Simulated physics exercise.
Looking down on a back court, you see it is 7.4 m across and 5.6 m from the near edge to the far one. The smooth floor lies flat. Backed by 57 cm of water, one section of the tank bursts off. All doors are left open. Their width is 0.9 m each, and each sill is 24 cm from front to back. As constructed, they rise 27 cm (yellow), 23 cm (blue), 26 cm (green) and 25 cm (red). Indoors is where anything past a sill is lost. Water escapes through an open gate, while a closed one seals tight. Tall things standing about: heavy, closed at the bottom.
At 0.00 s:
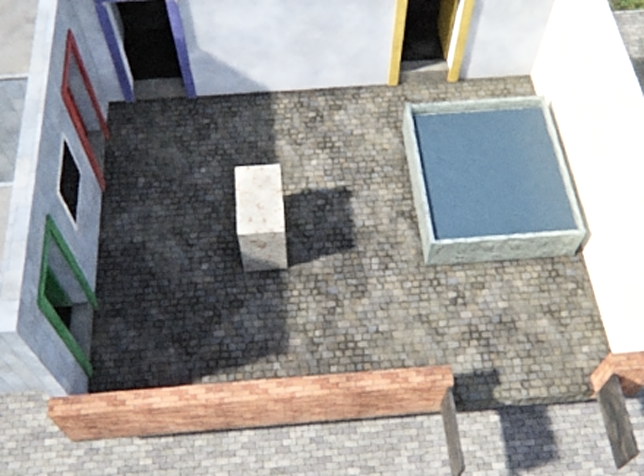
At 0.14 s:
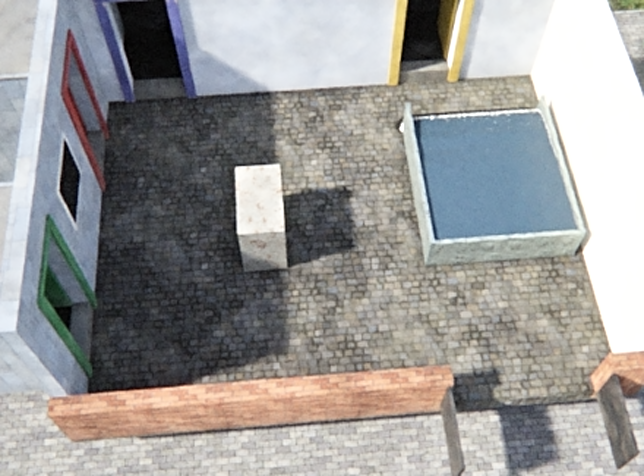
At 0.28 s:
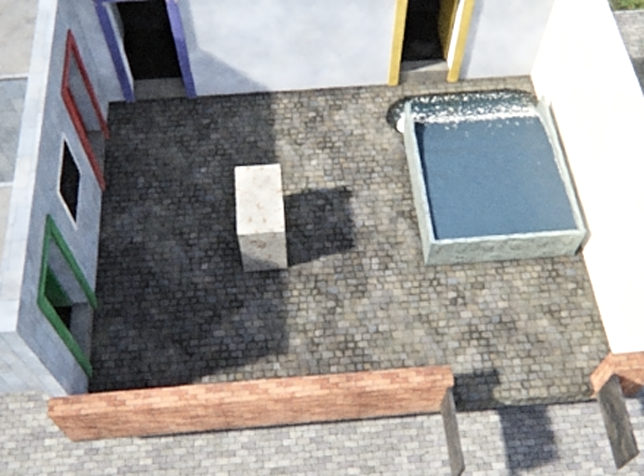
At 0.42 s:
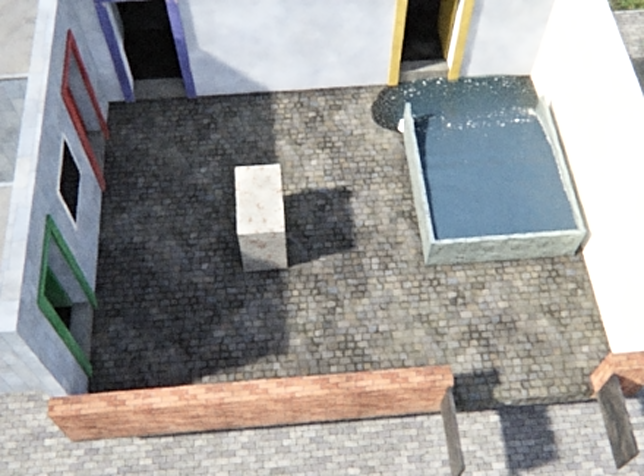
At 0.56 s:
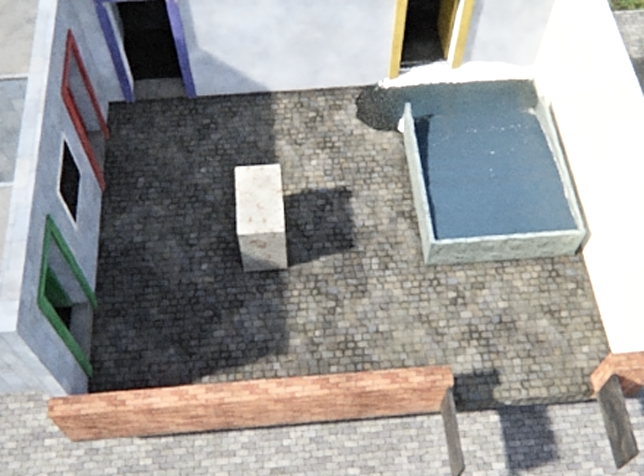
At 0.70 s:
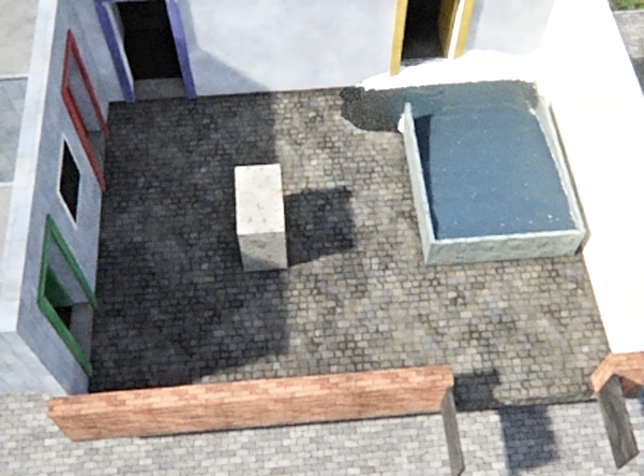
A walled back court paved in grey stone is seen from high above, with a low brick wall along the near edge. A pale block stands mid-court, a tank of blue water sits at right, red and green surrounds mark openings at left, and blue and yellow doorways open at the back. The tank's far side gives way, and water pours out, spreading leftward and along the back wall, while the camera stays still.
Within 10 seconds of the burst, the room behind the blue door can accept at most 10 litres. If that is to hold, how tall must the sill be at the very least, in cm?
Close to 10.5 cm is just enough.
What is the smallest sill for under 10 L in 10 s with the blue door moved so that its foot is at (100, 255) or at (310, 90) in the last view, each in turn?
You'd want roughly 11.0 cm there first, then roughly 9.0 cm.
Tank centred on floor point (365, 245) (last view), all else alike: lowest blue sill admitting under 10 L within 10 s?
About 14.5 cm.
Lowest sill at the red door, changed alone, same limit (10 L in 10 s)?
Door red, min height approx. 17 cm.
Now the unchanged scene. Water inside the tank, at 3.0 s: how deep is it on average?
I'd put it near 23 cm.
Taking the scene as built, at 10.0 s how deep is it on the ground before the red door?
Some 11.0 cm.
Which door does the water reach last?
It's the green door.
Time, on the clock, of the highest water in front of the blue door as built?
Around 6.5 s.
After 1.4 s water covers 10 % of the floor, deepest (50 cm) near (511, 76); it has not reached the blue door.
After 3.0 s water covers 40 % of the floor, deepest (32 cm) near (523, 83); 4 cm at the blue door, 0 litres in over its 23 cm sill.
After 10.0 s water covers 90 % of the floor, deepest (12 cm) near (428, 122); 10 cm at the blue door, 0 litres in over its 23 cm sill.
At the blue door as built, the water arrived by 2.3 s and peaked near 12 cm at 6.4 s.
With a sill of 9.5 cm, 15 litres would have come in within the 10 s; with 12.5 cm, 4 litres. So under 10 litres takes about 10.5 cm.
